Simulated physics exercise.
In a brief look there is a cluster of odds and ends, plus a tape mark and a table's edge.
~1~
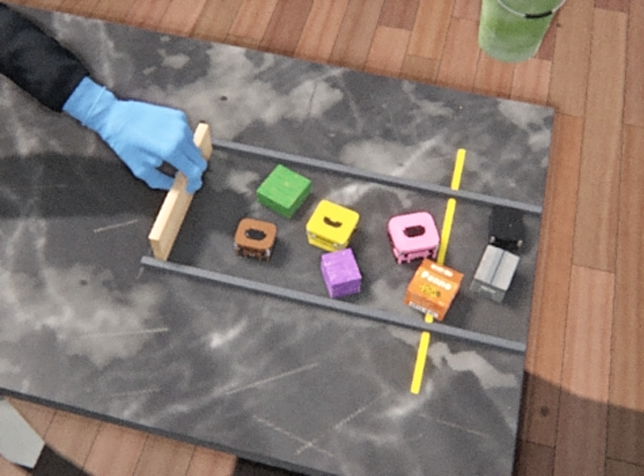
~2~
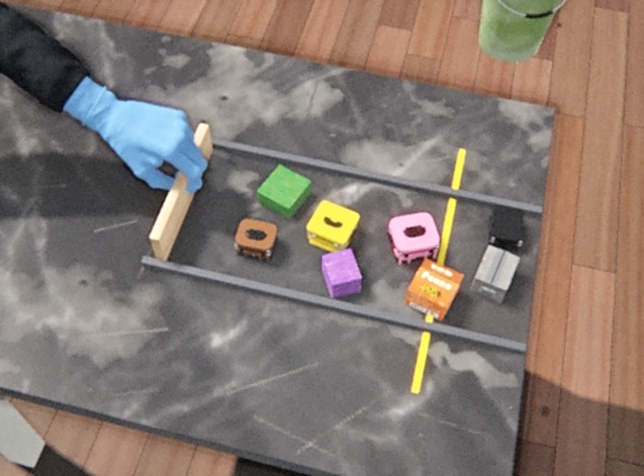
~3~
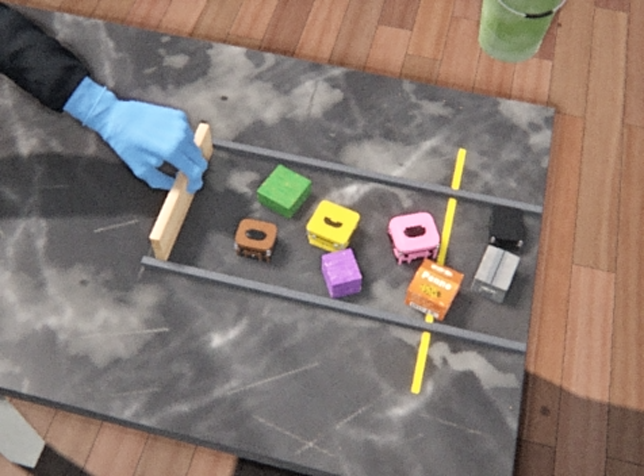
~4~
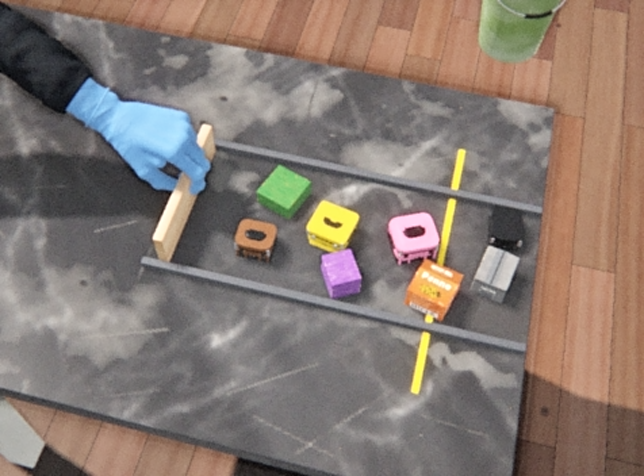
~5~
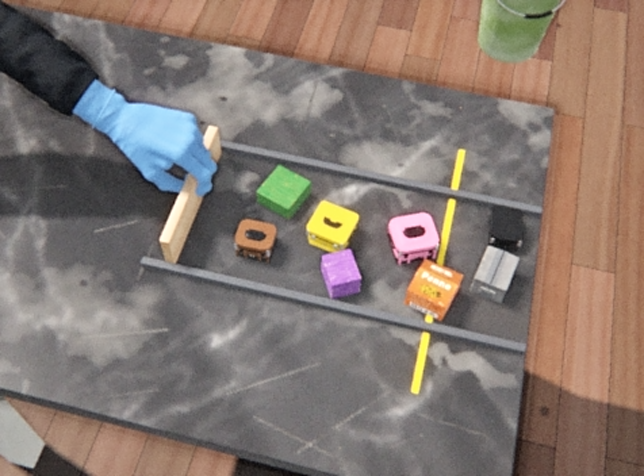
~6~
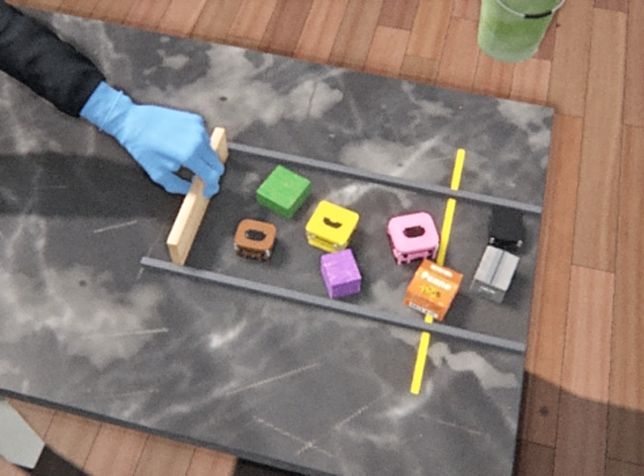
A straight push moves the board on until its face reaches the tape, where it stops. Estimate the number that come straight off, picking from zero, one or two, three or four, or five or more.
My estimate is one or two.
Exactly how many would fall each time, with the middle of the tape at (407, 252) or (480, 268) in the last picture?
You'd get 0 the first time and 4 the second.
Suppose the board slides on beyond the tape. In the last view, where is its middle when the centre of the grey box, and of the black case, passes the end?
The middle is at (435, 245) when it's the grey box, and at (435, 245) when it's the black case.
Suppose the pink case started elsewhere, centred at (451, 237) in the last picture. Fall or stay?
Note: From that start it hangs on.
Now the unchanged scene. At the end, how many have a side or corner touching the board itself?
The count in contact is 2.
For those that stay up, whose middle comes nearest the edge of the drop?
The one you want is the orange box.
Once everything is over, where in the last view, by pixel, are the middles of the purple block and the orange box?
Final centres, first then second: (485, 314), (526, 310).
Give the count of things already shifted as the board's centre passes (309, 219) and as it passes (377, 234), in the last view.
At the first point the count is 4, at the second it's 7.
Early on, none off yet; black case at rest near (505, 229); grey box at rest near (495, 274); orange box at rest near (433, 290).
A while later, none off yet; black case travelled a little near (518, 228); grey box travelled about its own width near (524, 273); orange box travelled about its own width near (490, 301).
Finally, the number that fall off is one or two; lost, grey box and black case.
